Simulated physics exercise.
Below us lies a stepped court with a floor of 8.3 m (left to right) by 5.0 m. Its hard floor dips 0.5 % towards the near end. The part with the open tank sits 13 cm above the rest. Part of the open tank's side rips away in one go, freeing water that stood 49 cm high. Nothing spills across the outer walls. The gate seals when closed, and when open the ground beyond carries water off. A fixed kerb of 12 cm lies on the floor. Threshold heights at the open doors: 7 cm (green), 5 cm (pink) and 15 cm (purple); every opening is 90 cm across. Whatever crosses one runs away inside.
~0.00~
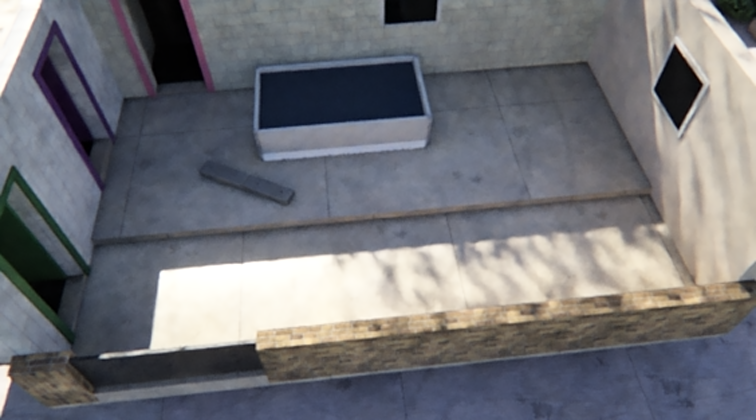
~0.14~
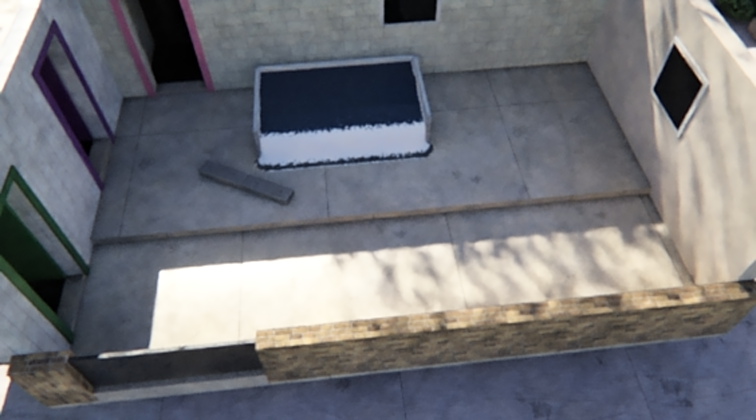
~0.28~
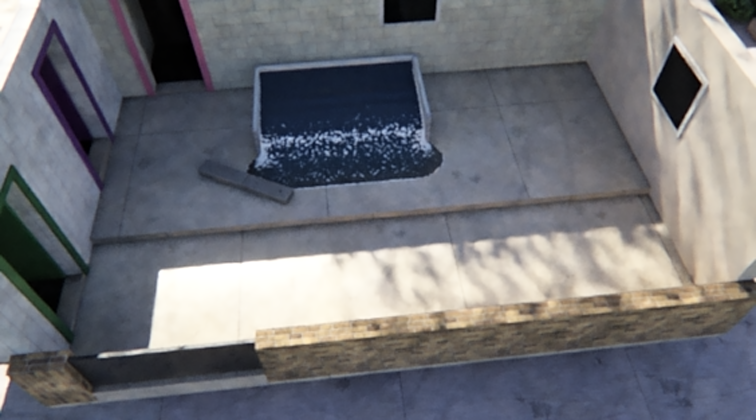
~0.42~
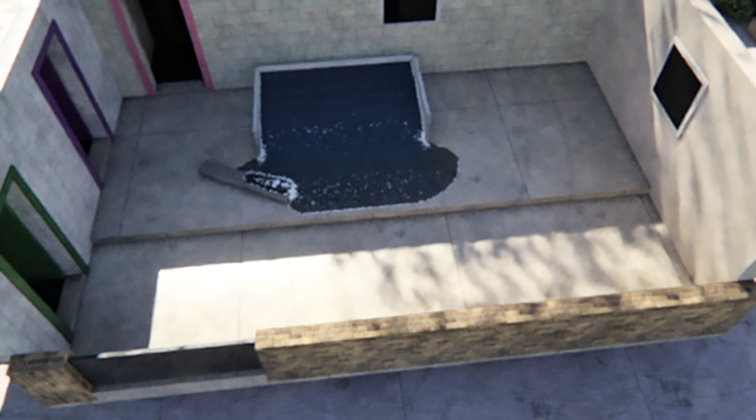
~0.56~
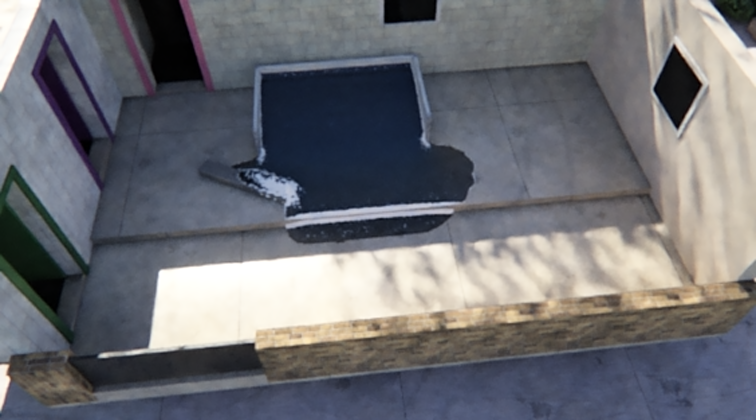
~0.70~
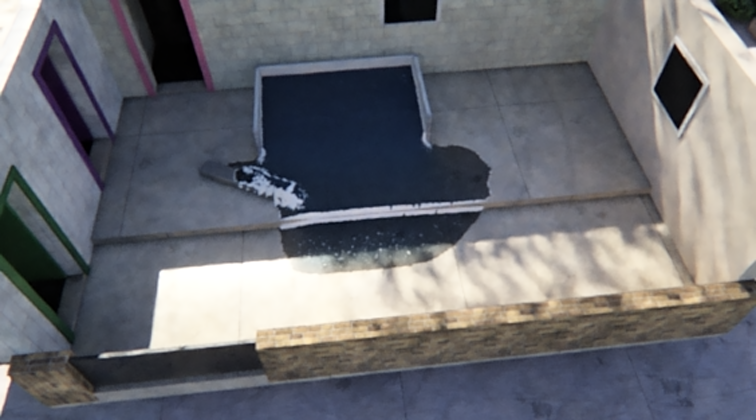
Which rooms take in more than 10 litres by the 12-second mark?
Within that time: At the green door it exceeds the limit; at the pink door it does not reach the limit; at the purple door it keeps below the limit.
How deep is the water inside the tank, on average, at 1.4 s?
Some 21 cm.
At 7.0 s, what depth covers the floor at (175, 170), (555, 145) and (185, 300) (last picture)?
Roughly 2, 1 and 8 cm, in turn.
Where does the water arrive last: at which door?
It is the purple one.
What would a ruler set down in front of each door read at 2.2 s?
In cm: Green 0, pink 0, purple 0.
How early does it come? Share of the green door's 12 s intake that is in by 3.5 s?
Some 0 per cent by then.
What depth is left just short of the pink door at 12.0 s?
Some 1.0 cm.
After 1.4 s water covers 35 % of the floor and is deepest (34 cm) near (369, 346); green door not reached, pink door not reached, purple door not reached.
After 2.2 s water covers 45 % of the floor and is deepest (33 cm) near (381, 331); green door not reached, pink door not reached, purple door not reached.
After 3.5 s water covers 55 % of the floor and is deepest (26 cm) near (708, 310); green door 12 cm at the sill, 0 L in, pink door 4 cm at the sill, 0 L in, purple door not reached.
After 7.0 s water covers 70 % of the floor and is deepest (16 cm) near (562, 325); green door 9 cm at the sill, 49 L in, pink door 2 cm at the sill, 0 L in, purple door 3 cm at the sill, 0 L in.
After 12.0 s water covers 65 % of the floor and is deepest (14 cm) near (65, 378); green door 11 cm at the sill, 57 L in, pink door 1 cm at the sill, 0 L in, purple door 1 cm at the sill, 0 L in.
